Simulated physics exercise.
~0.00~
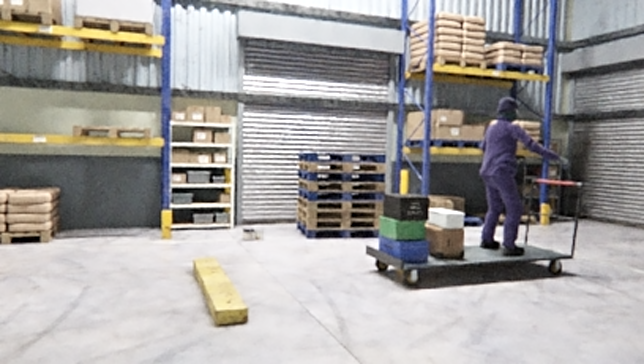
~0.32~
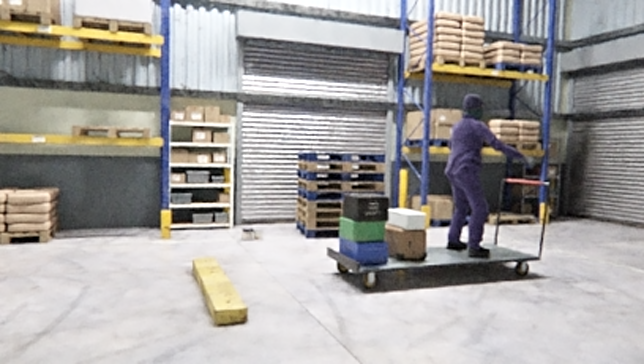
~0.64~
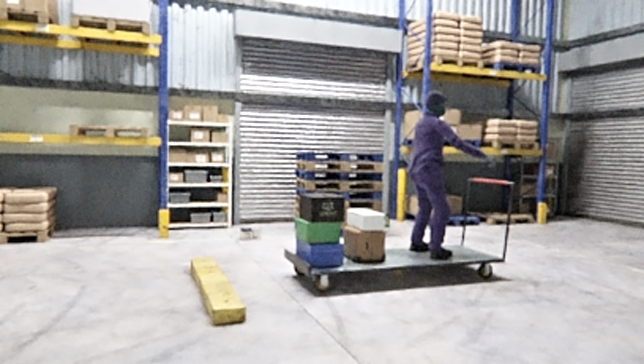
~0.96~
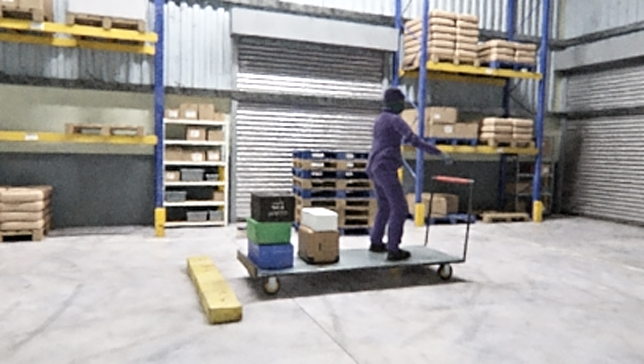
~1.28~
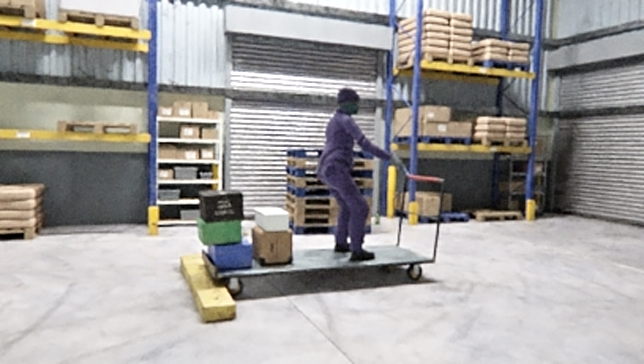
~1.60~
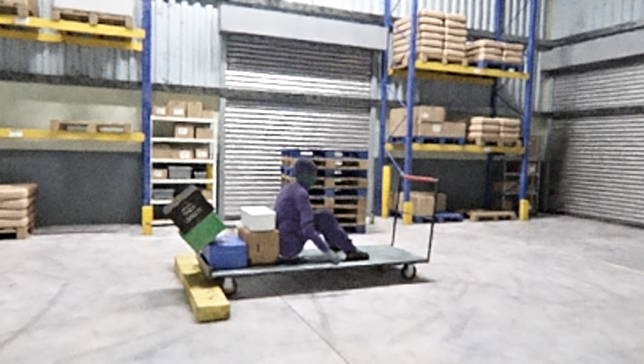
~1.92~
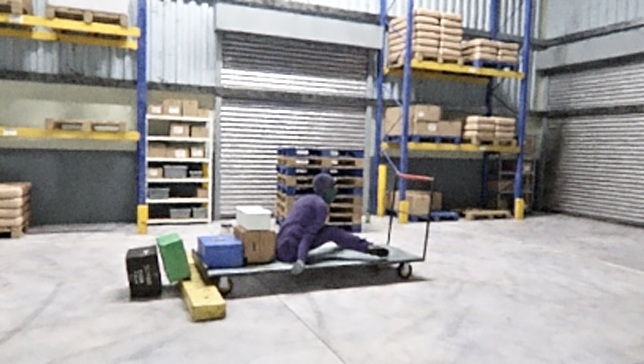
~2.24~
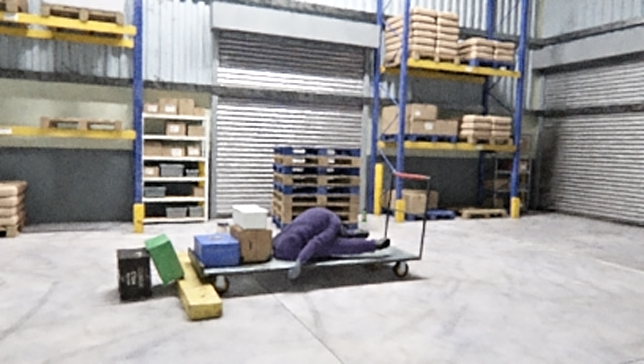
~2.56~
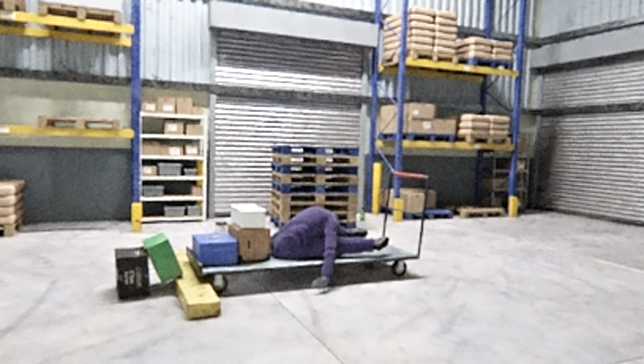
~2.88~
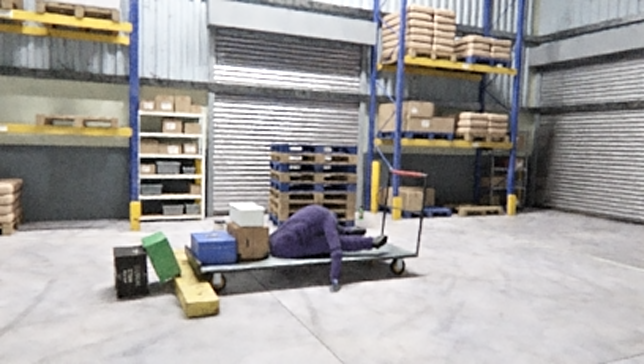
A person in purple overalls stands on a long flatbed trolley in a warehouse, seen from the side, with racks, stacked pallets and roller shutters behind. Black, green and blue boxes are stacked at the deck's left end beside a white box on a brown case. The trolley rolls left across the pale floor and stops against a yellow kerb. The black and green boxes tip over the left end and tumble down past the kerb, while the person drops to a sitting position, then slumps over. The person ends lying limp on the deck, one arm hanging down, behind the remaining boxes.
